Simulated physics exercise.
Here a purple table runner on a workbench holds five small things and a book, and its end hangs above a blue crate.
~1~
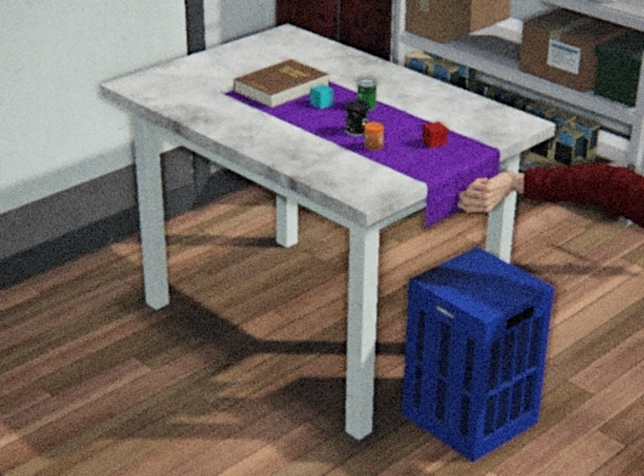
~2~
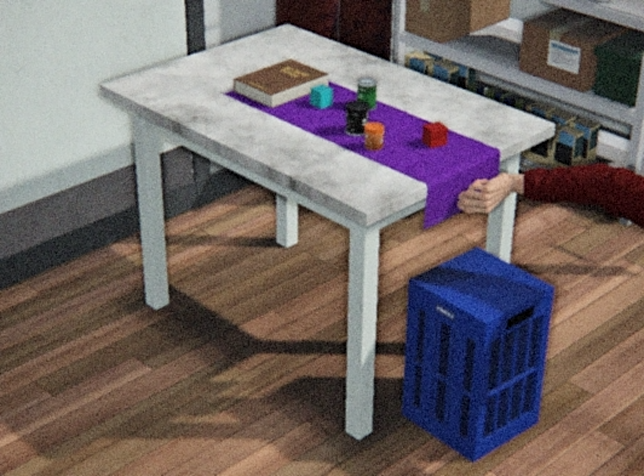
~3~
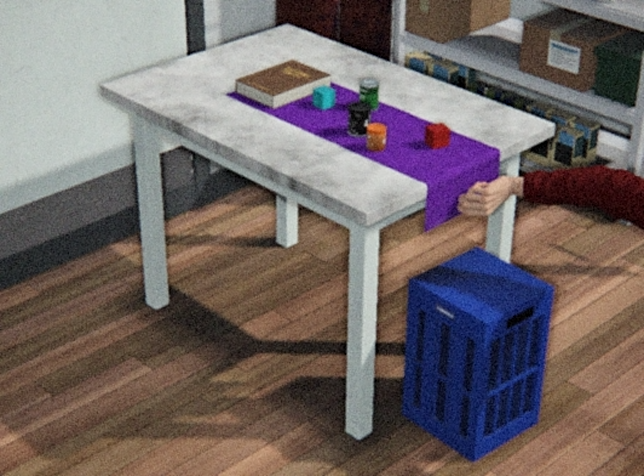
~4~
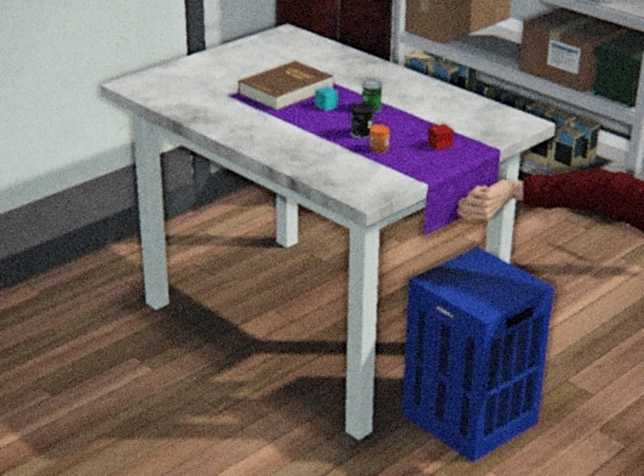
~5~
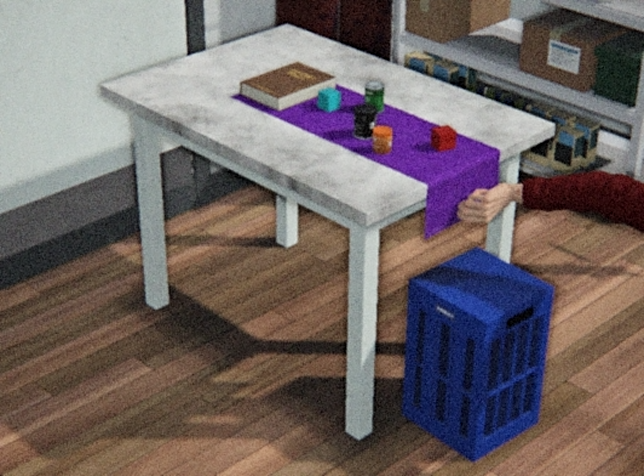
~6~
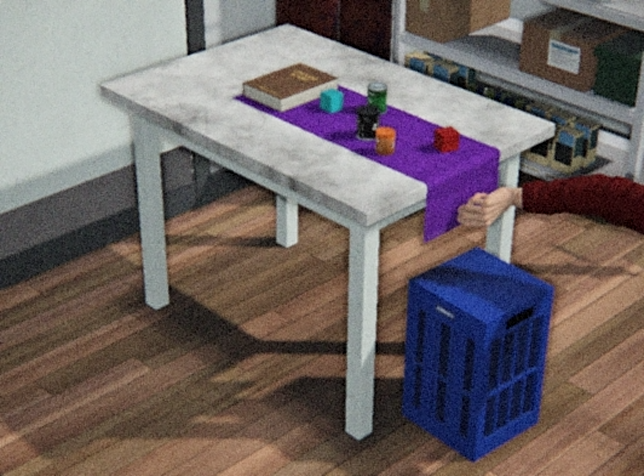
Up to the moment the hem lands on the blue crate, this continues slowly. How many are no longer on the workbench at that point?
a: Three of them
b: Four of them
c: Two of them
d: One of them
One of them.
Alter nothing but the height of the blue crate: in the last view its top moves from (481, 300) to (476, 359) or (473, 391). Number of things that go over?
Numbers: 3; 4.
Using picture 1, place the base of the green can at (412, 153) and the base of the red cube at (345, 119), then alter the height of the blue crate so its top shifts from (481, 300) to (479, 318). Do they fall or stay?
The green can tumbles off, the red cube does not fall.
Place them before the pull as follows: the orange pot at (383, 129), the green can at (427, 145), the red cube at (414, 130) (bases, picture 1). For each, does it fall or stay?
Result - orange pot retained; green can lost; red cube retained.
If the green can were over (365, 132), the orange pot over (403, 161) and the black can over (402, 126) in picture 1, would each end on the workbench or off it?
Here's the result: The green can remains in place, the orange pot leaves the top and the black can remains in place.
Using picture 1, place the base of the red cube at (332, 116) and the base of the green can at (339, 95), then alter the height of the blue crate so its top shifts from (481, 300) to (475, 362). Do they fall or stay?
The red cube ends up still on top and the green can ends up still on top.
Soon after, hem near (460, 243); all still up.
Then, hem on the crate; red cube gone.
At rest, hem on the crate; red cube gone. The count of fallen things is one.
